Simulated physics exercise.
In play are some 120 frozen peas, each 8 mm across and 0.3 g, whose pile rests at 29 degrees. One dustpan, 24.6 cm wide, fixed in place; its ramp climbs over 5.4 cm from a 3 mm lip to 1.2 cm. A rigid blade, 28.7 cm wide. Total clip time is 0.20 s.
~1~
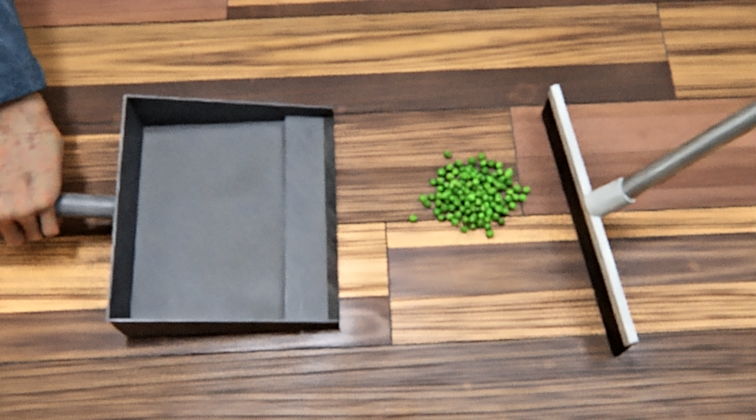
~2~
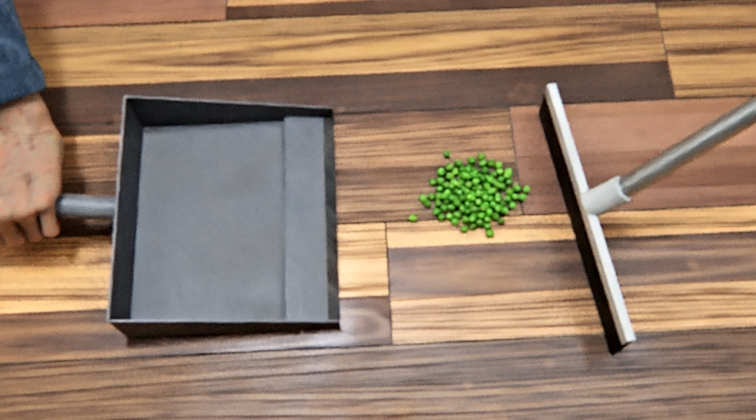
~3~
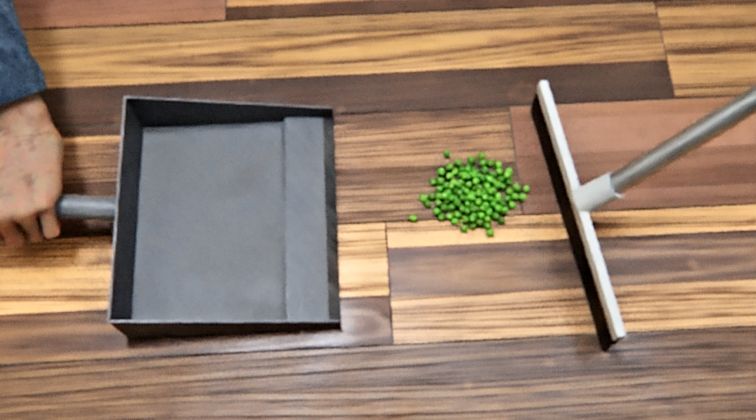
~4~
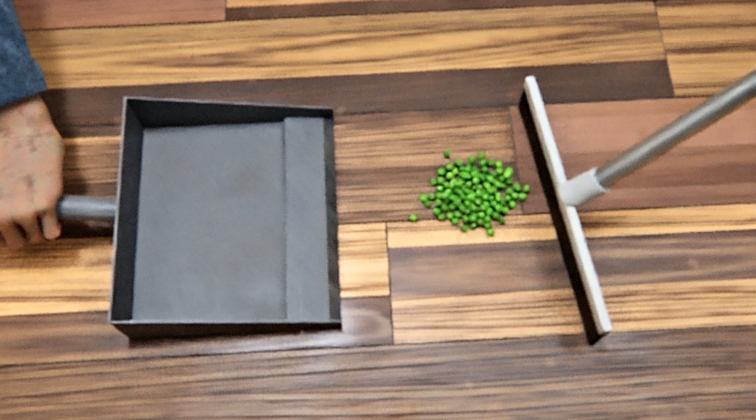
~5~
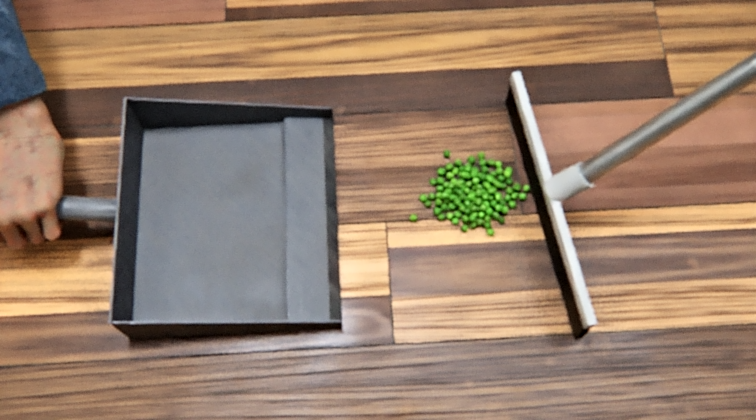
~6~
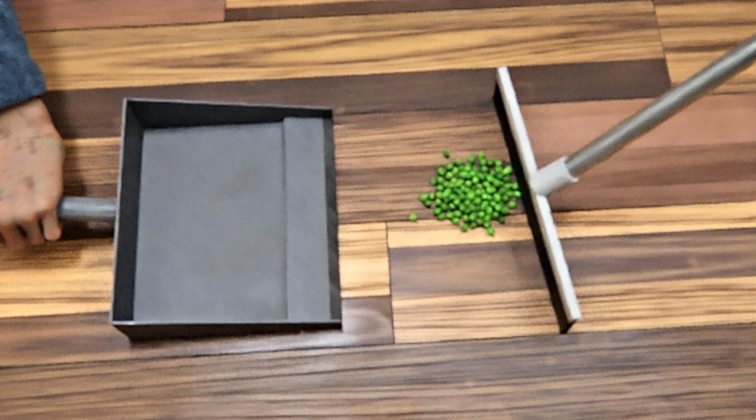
On a wood-plank floor, a hand at the left holds a dark dustpan still beside a small pile of green peas, while a long-handled blade on the right slides a short way left, reaches the pile's edge and nudges a few peas.
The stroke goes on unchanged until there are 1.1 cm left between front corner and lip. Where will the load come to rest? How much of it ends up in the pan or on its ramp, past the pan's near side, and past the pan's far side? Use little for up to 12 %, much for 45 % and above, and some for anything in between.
Pan: Little; near side: Little; far side: Little.
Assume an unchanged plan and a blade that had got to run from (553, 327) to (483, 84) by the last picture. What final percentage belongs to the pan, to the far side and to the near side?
The pan gets 10, the far side 5 and the near side 0.
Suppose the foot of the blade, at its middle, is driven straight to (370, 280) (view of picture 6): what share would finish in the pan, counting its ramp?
About 30 per cent.
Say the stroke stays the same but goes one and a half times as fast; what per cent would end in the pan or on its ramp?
About 10 per cent.
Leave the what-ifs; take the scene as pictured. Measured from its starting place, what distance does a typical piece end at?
That distance is close to 14 cm.
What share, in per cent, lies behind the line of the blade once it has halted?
I'd put it near 0 in a hundred.
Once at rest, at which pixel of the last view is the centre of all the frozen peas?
Look around (347, 193) in the last picture.
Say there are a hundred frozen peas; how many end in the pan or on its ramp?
Around 0 in a hundred.
Then, 0.24 s after the last picture, middle of the blade 12 cm from the lip; 0 % over the lip, far side 0 %, near side 0 %.
Then, 0.41 s after the last picture, middle of the blade 6 cm from the lip; 0 % over the lip, far side 0 %, near side 0 %.
Then, 0.69 s after the last picture, middle of the blade 3 cm from the lip; 0 % over the lip, far side 5 %, near side 0 %.
In the end, pan 0 %, near side 0 %, far side 5 %, in front of the lip or behind the blade 95 %.
